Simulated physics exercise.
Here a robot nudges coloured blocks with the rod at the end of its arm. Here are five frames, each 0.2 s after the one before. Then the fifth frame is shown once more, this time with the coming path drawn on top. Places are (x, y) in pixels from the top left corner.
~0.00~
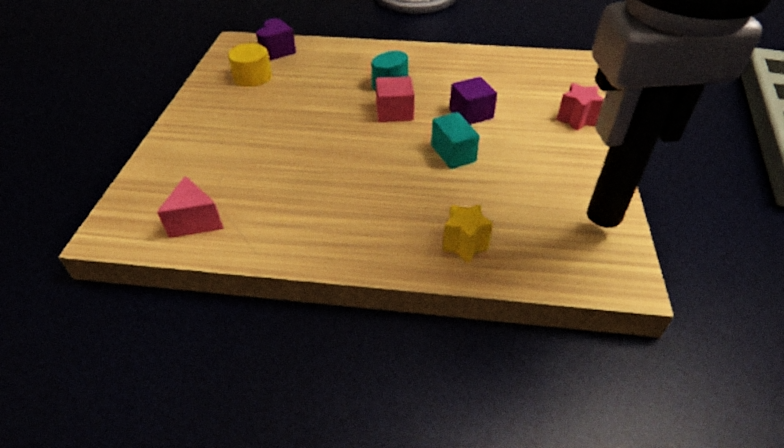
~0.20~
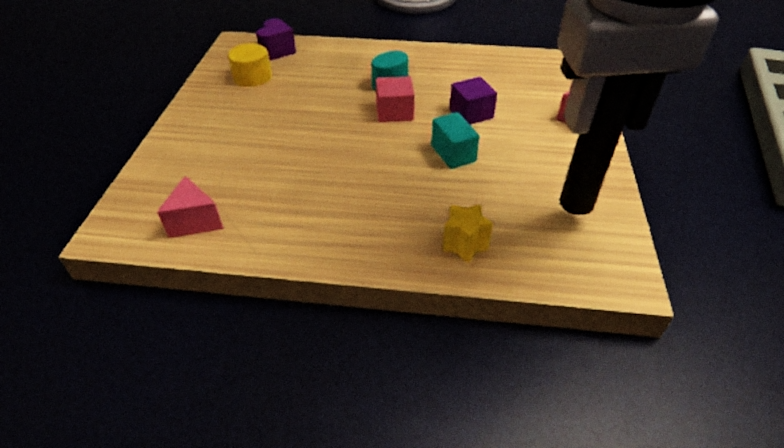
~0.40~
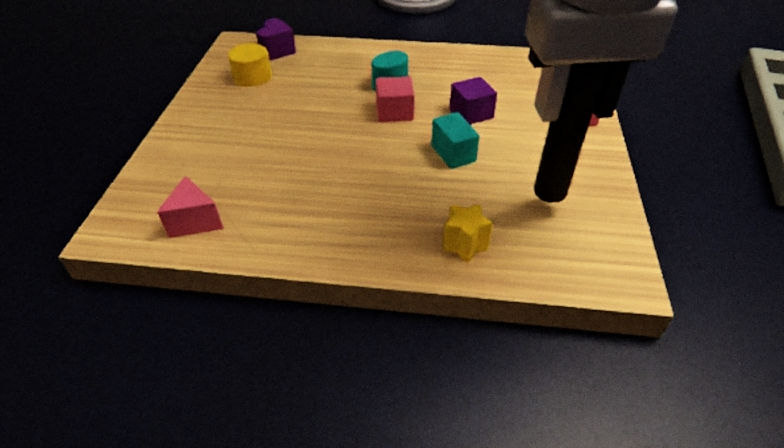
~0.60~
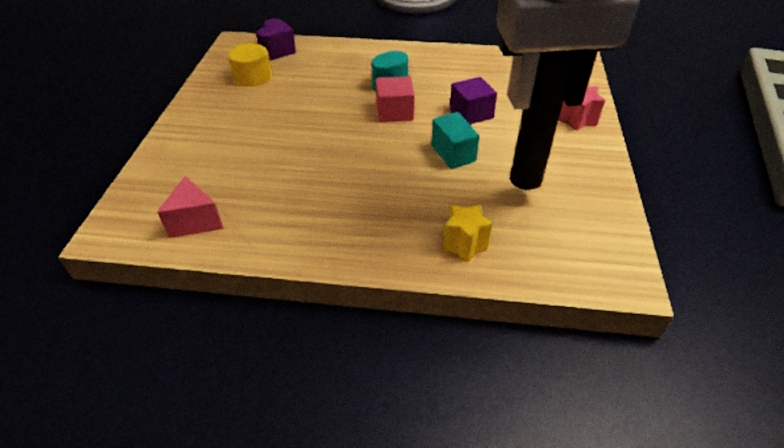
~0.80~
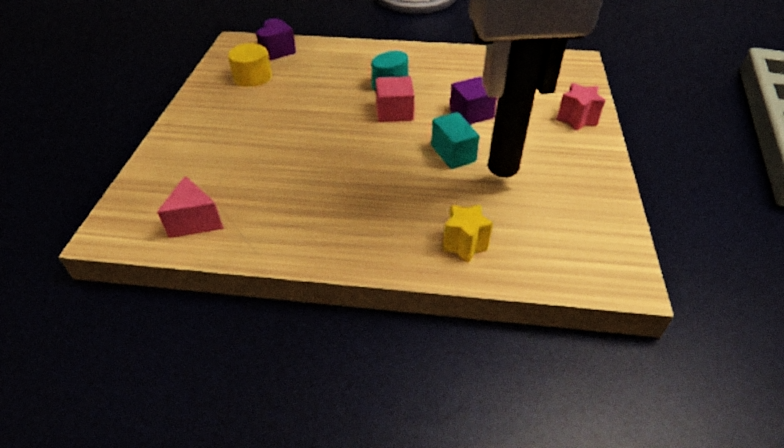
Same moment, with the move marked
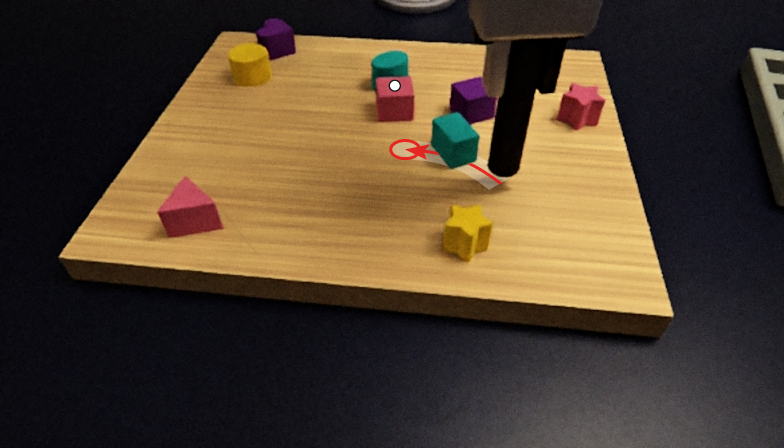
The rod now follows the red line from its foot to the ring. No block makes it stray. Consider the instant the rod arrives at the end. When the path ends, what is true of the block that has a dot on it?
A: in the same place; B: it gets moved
B.
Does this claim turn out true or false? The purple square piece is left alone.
True - the claim holds.
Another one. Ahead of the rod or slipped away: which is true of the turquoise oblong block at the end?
It is off to the side or behind.
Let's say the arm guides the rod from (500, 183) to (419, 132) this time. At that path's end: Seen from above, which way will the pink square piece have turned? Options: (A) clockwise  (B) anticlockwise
I choose B.
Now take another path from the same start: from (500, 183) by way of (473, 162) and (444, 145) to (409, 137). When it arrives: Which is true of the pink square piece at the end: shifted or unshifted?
That block gets shifted.
Path on the board, from (500, 183) over (472, 165) and (440, 154) to (405, 149); the dot is on the pink square piece.
On the path given first. One third of the way, rod at (474, 150); turquoise oblong block at (448, 121).
Two thirds of the way, rod at (439, 138); turquoise oblong block at (421, 108).
At the end, rod at (405, 134); pink square piece at (392, 81); turquoise oblong block at (412, 102), turned 25° clockwise; purple square piece in place.
